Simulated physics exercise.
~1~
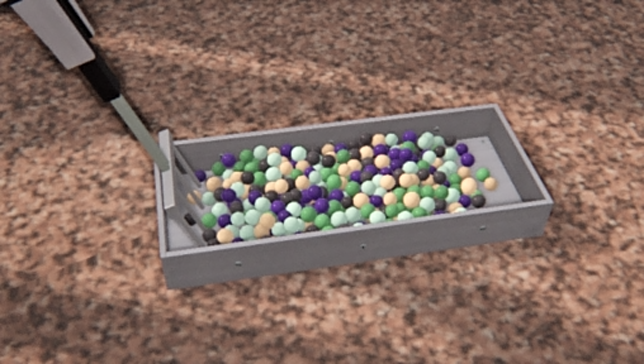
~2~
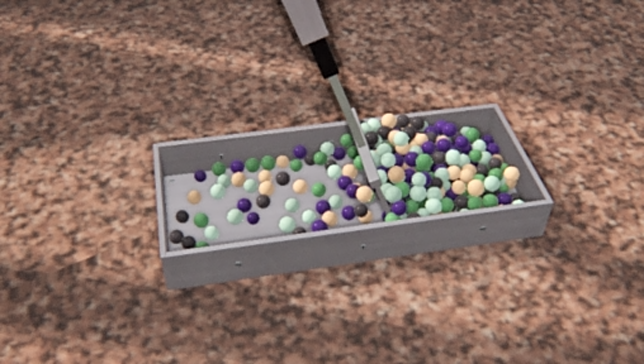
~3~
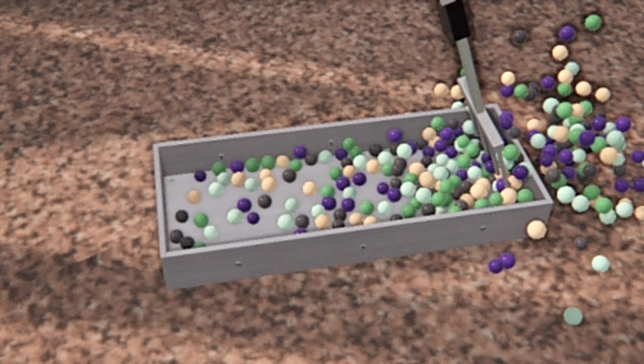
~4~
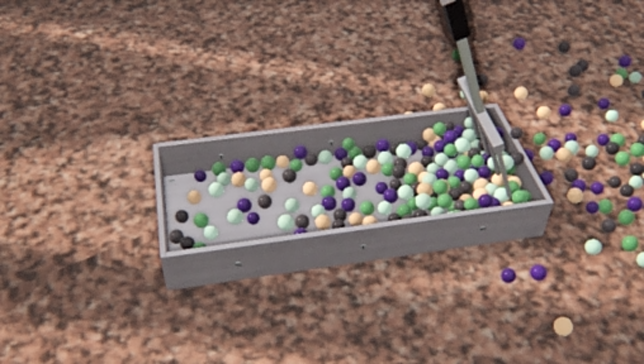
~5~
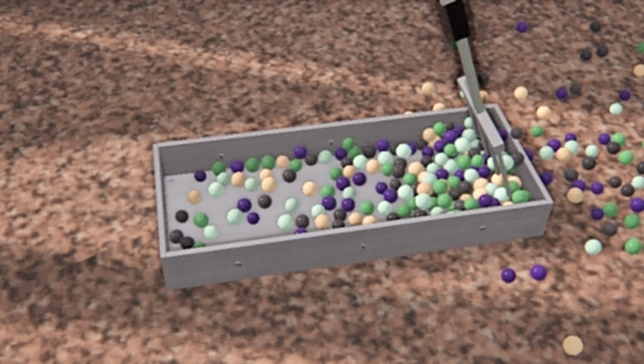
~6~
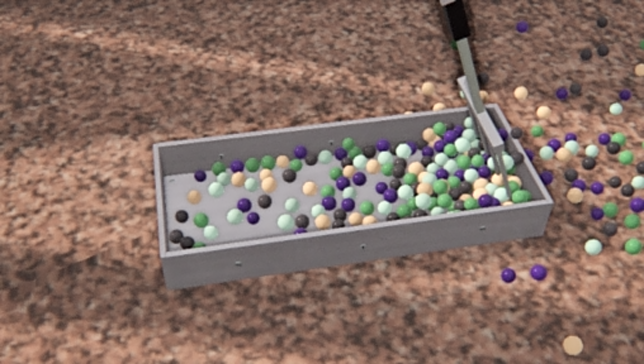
We see a robot arm push a rake rightward through a grey tin of small round sweets in purple, green, cream and black, heaping them at the far end until many spill over onto the speckled surface, while most remain in the tin as the rake stops.
